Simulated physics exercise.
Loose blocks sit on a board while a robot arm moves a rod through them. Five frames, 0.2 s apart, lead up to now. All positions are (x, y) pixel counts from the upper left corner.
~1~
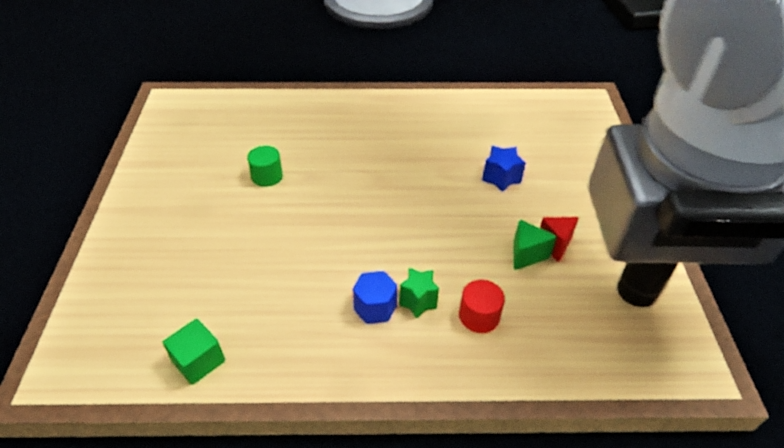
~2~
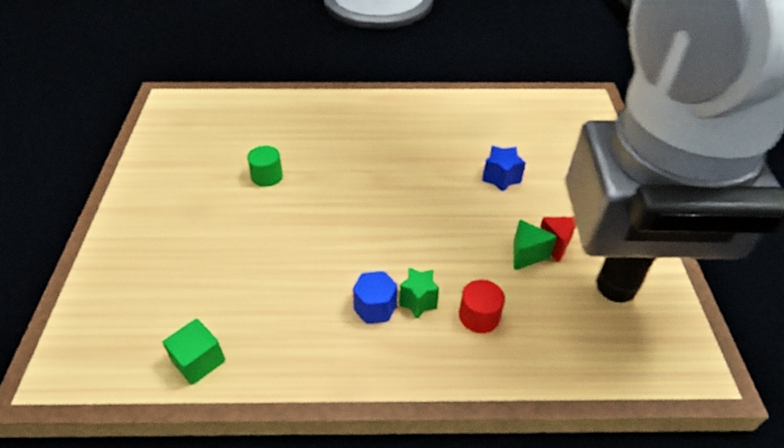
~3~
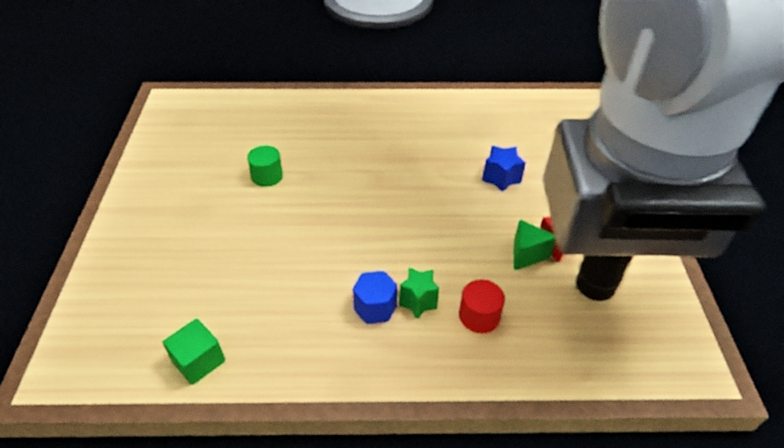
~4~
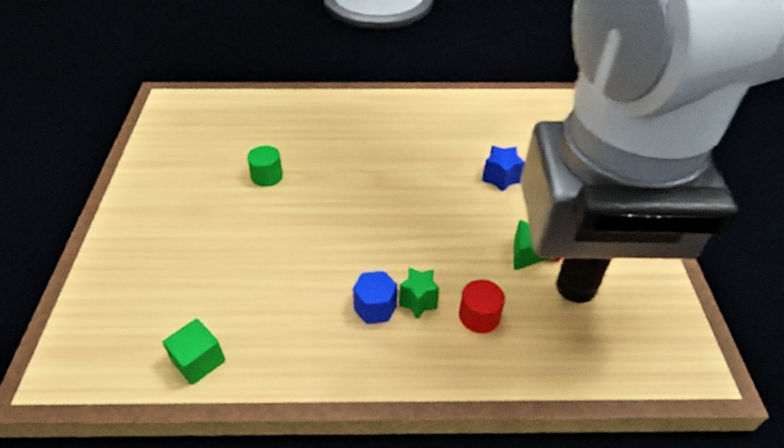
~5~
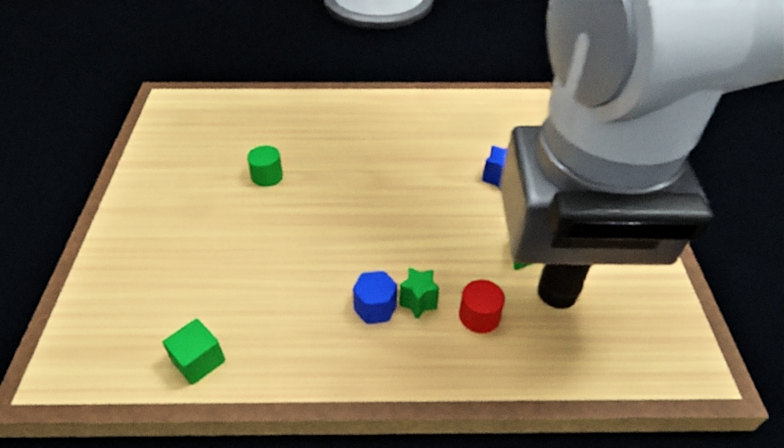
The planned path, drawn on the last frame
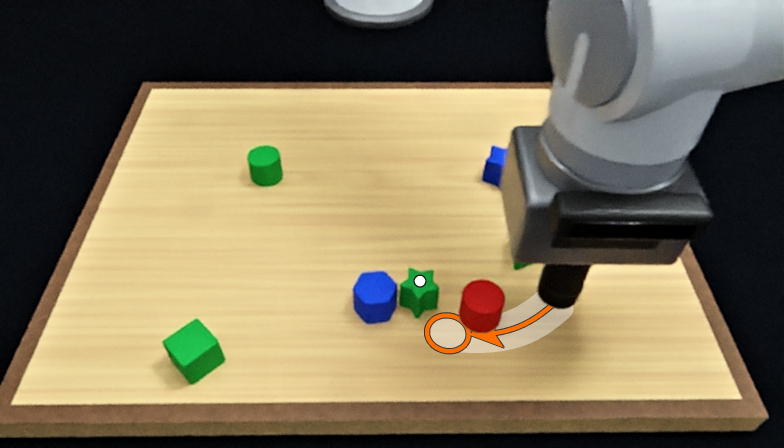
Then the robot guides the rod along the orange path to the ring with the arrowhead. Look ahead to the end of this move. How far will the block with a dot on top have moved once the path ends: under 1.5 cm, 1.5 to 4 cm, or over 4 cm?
Travels 1.5 to 4 cm.
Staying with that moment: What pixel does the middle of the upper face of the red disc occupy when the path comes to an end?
Around pixel (433, 280).
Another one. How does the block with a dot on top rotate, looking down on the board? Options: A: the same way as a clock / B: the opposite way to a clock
Option B.
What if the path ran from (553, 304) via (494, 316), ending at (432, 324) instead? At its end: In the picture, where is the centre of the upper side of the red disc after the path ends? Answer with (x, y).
The centre of its top will be at (392, 309).
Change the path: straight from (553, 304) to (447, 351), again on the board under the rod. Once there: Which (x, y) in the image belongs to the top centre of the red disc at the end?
It should be at (437, 295) by then.
The line goes from (553, 304) by way of (525, 324) and (488, 334) to (448, 333); the dot is on the green star-shaped block.
The first path, step by step. One third of the way, rod at (528, 313); nothing pushed yet.
Two thirds of the way, rod at (490, 323); green star-shaped block at (416, 279); red disc at (456, 292).
At the end, rod at (449, 322); blue six-sided block at (371, 286); green star-shaped block at (402, 265), turned 30° anticlockwise; red disc at (433, 280); green triangular block unmoved.
